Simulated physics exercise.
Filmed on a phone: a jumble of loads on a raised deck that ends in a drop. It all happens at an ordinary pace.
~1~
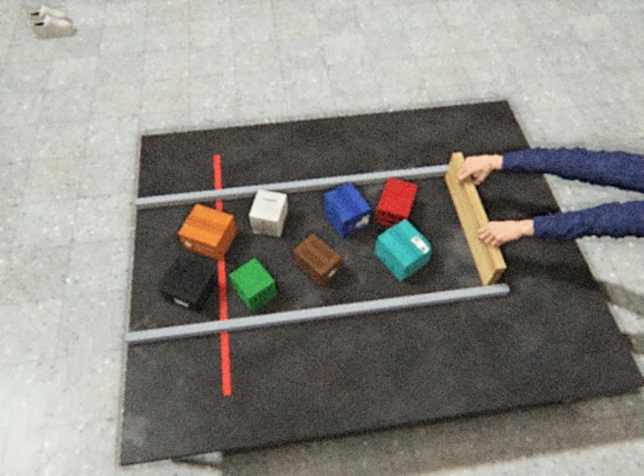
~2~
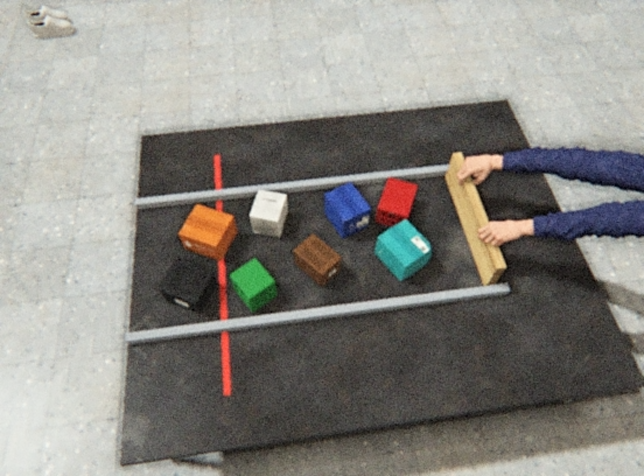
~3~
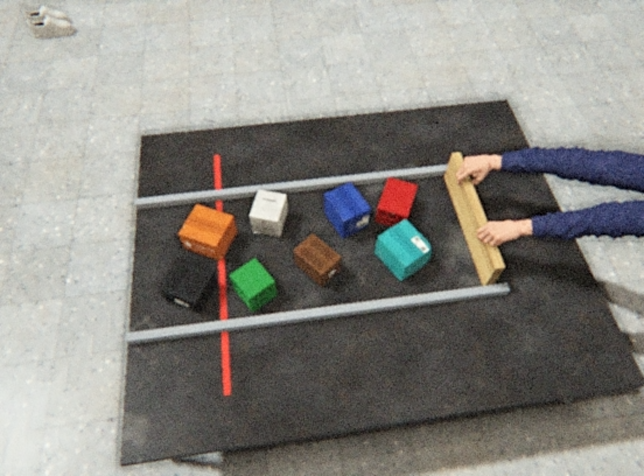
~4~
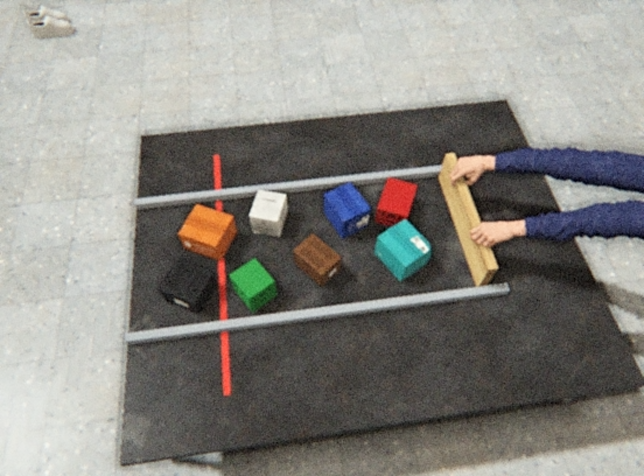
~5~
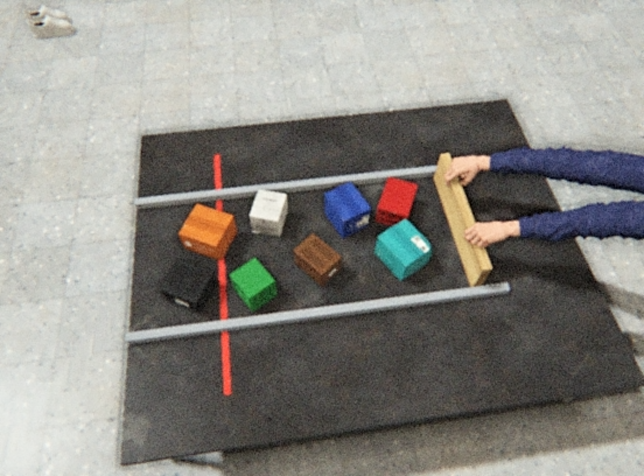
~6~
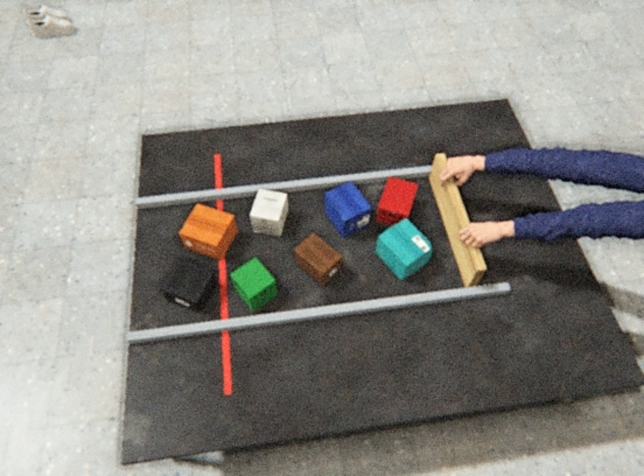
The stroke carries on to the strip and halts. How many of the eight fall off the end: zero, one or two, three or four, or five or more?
As it turns out, the number that fall off is one or two.
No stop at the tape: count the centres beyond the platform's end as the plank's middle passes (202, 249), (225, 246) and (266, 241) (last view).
Place by place, 3, 1 and 0.
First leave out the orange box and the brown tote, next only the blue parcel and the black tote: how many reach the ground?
First 0, then 0.
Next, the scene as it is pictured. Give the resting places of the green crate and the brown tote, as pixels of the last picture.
First (205, 305), then (169, 271).
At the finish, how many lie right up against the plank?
It touches 3.
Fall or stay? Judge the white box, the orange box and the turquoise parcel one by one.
The white box holds on, the orange box comes down, the turquoise parcel holds on.
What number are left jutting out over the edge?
2 of them.
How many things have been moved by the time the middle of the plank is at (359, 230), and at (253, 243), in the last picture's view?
First 4, then 8.
Early on, none off yet; black tote at rest near (190, 286); orange box at rest near (209, 232); green crate at rest near (255, 285).
A while later, none off yet; black tote at rest near (190, 286); orange box travelled about its own width near (182, 239); green crate travelled about its own width near (234, 293).
Finally, the number that fall off is one or two; lost, orange box.
